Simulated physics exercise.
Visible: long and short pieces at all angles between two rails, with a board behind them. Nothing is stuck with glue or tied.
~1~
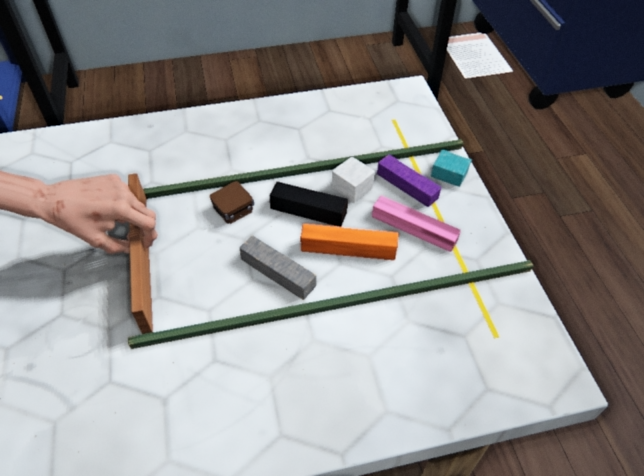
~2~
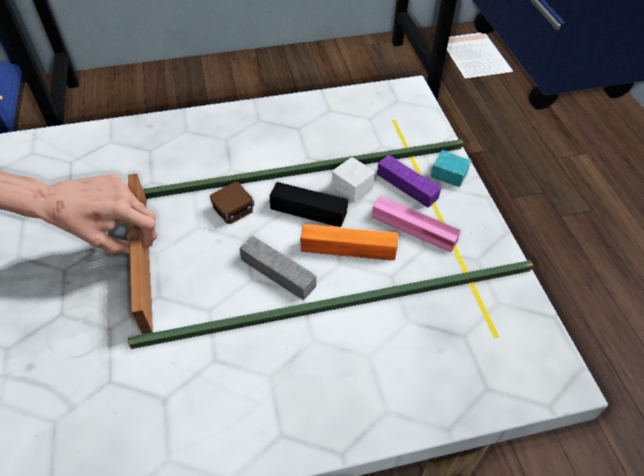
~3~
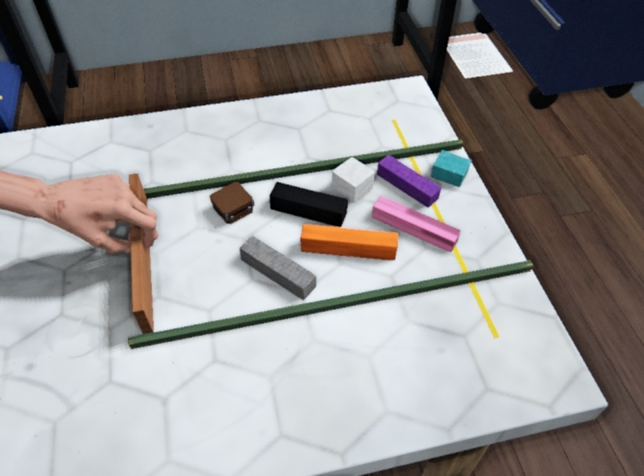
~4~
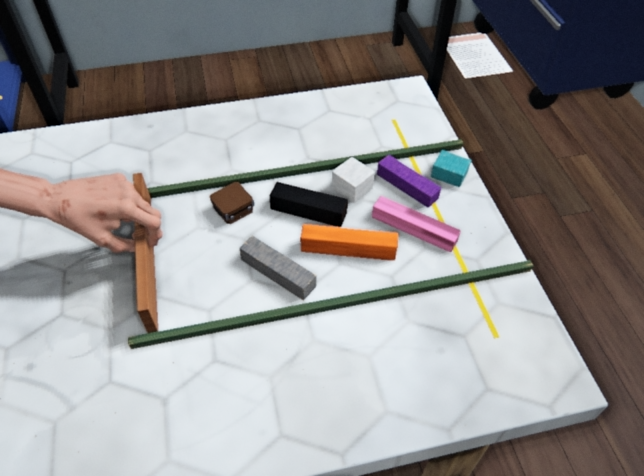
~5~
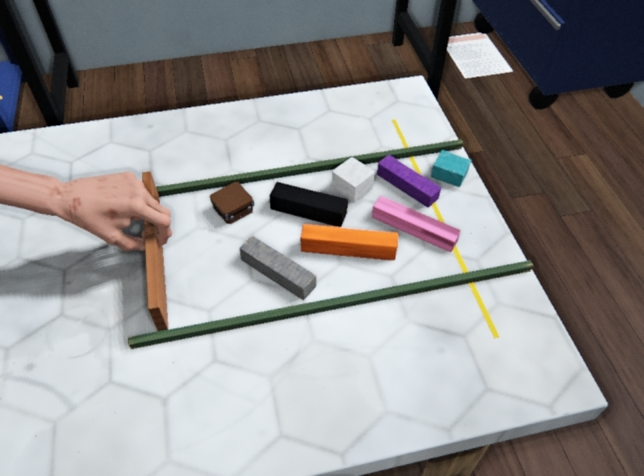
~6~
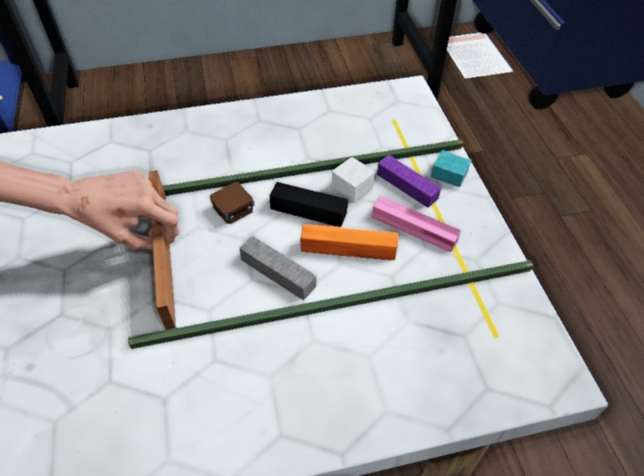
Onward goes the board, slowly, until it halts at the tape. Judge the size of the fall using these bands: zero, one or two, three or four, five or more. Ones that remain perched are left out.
Three or four come down.
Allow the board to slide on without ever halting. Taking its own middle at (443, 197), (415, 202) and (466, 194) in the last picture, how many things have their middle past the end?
4, 2 and 6.
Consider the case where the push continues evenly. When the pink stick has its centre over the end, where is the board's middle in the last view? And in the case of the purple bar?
Roughly at (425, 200) and roughly at (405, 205).
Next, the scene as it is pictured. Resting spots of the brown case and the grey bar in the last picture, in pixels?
Brown case: (437, 171); grey bar: (463, 237).
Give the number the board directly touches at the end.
The count is 2.
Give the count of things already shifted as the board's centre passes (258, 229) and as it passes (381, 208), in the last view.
So 3, and at the other place 8.
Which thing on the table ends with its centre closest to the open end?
The orange stick.
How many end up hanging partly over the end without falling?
Things overhanging at the end: 1.
Soon after, none off yet; turquoise block at rest near (451, 168); purple bar at rest near (408, 181); pink stick moving near (425, 226).
At rest, the number that fall off is three or four; fallen, white block, pink stick, purple bar and turquoise block.
